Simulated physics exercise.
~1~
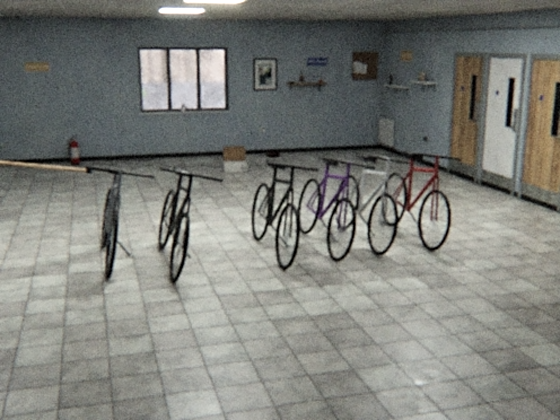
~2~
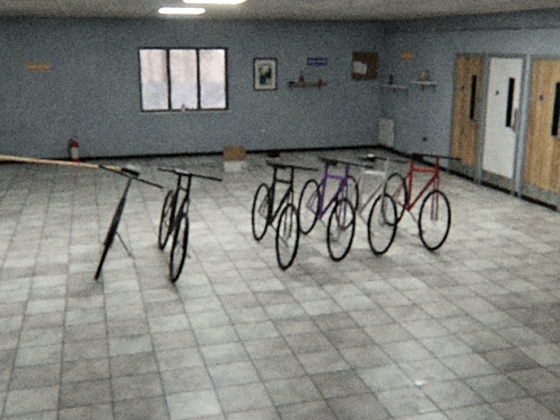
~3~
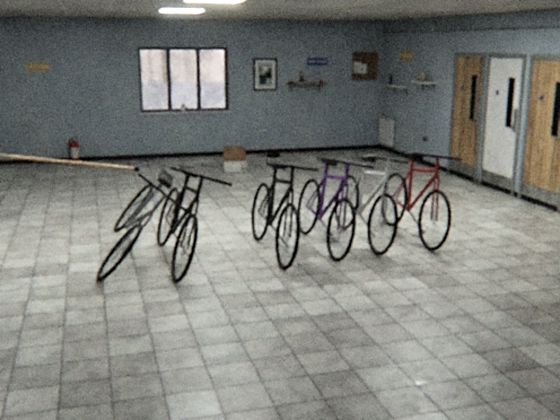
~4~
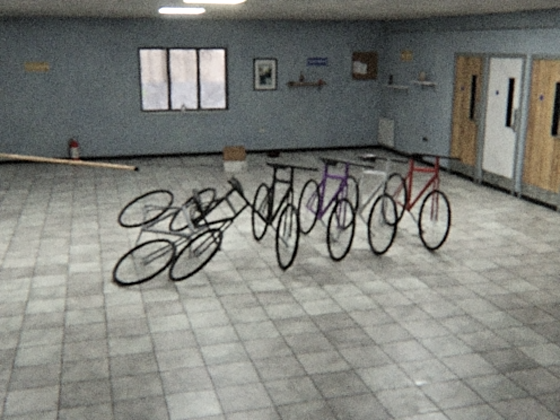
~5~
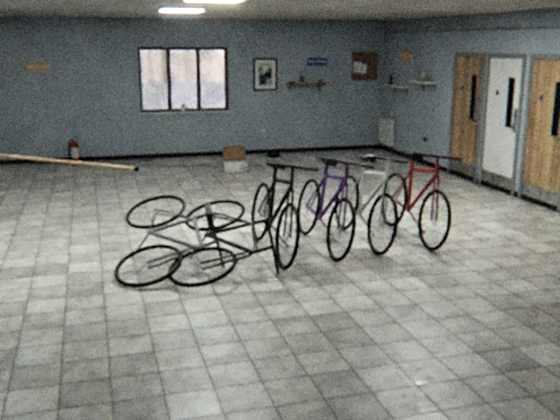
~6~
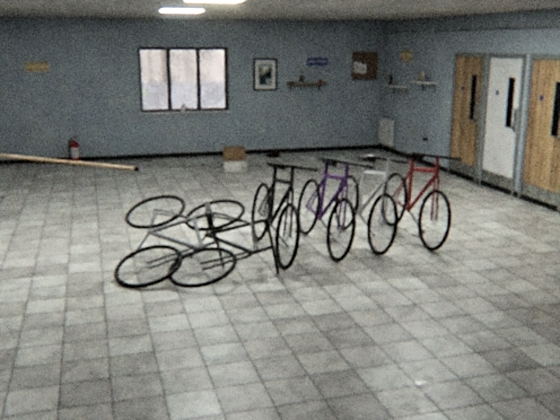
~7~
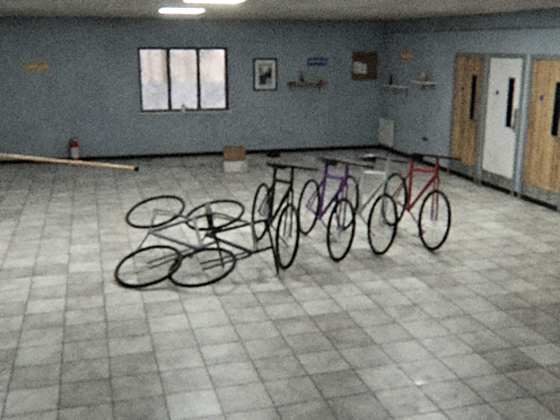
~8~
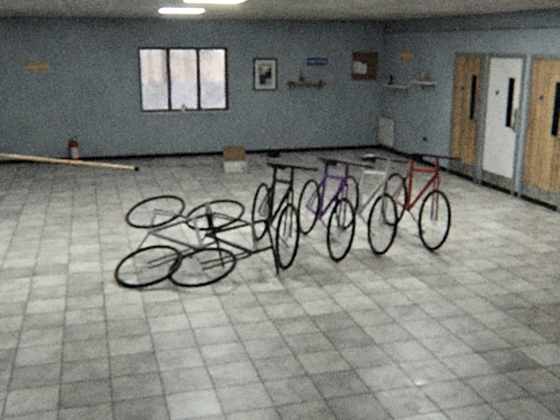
Wooden pole tipping the leftmost bicycle of six into its neighbour, both toppling rightward to the tiled floor, four staying upright.
